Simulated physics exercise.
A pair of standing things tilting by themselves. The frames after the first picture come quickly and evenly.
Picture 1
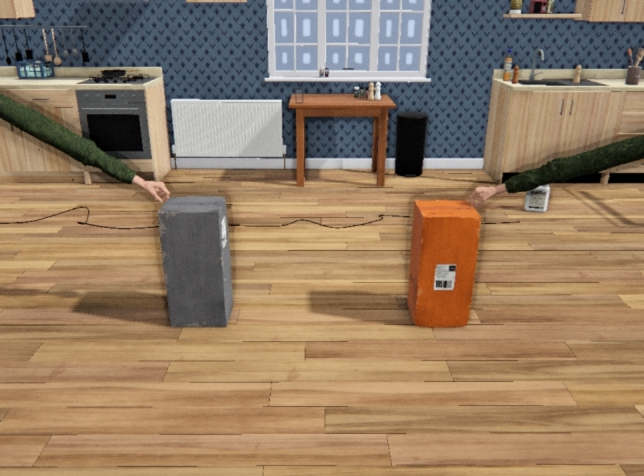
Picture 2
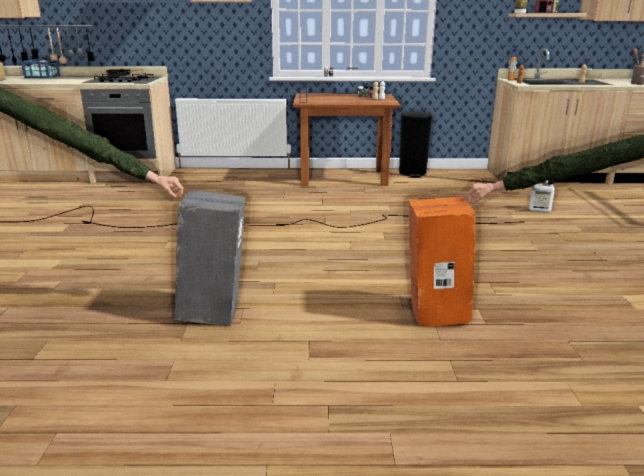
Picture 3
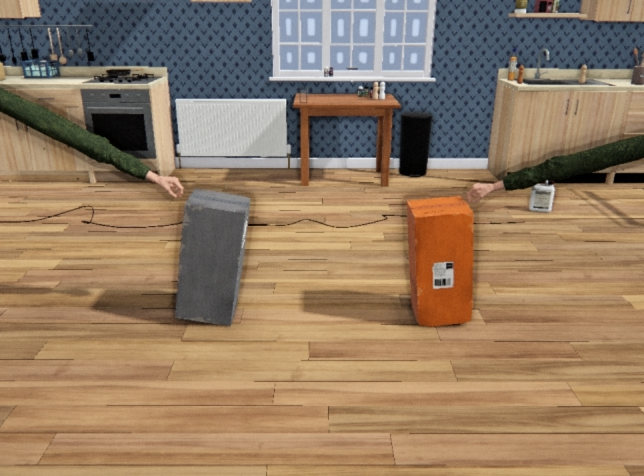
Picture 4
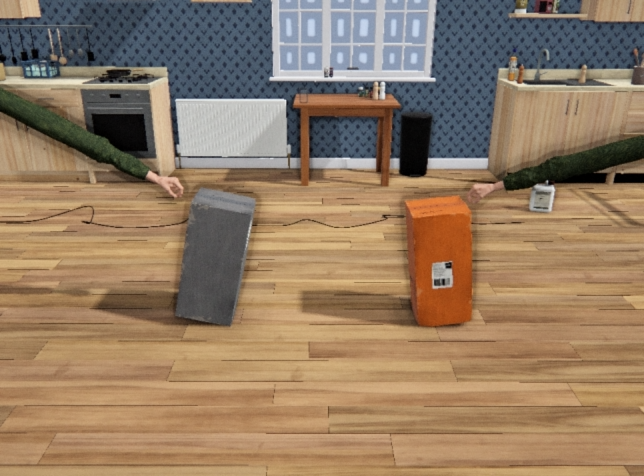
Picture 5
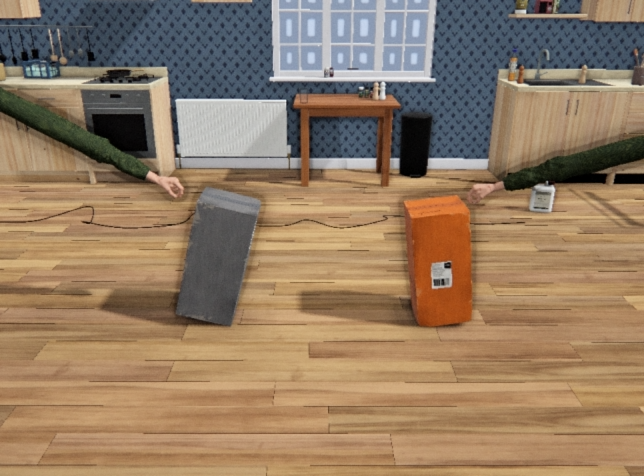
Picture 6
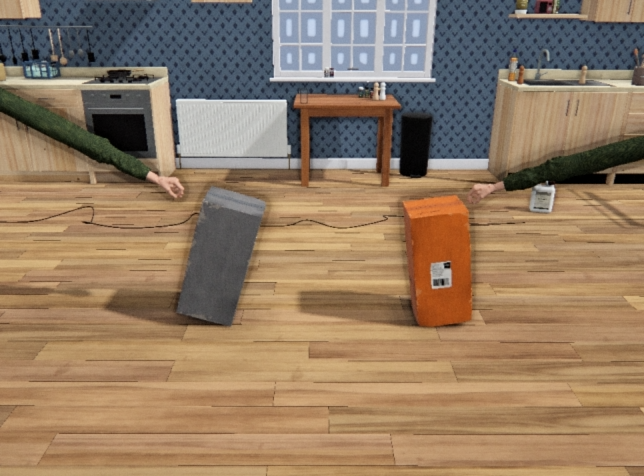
The clip opens on a grey parcel at left and an orange parcel at right standing upright on a kitchen's wooden floor, a hand reaching to each. The grey parcel leans right and the orange one tilts slightly left, then the grey leans noticeably further while the hands stay nearly still.
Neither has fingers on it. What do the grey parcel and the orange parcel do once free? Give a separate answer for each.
In the end the grey parcel tumbles over, while the orange parcel stays upright.
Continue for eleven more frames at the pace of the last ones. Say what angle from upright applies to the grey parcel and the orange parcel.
Then you'd see 40° for the first one and 4° for the other.
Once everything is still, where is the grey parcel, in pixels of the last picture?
End position, centre: Approx. (295, 292).
Then, 0.18 s past the last view, grey parcel 35° off upright near (244, 257); orange parcel 6° off upright near (440, 262).
Then, 0.36 s past the last view, grey parcel 61° off upright near (272, 268); orange parcel 4° off upright near (450, 263).
Then, 0.48 s past the last view, grey parcel on its side near (294, 291); orange parcel 3° off upright near (449, 263).
Finally, the grey parcel topples, near (295, 292); the orange parcel settles on its feet, near (446, 265).
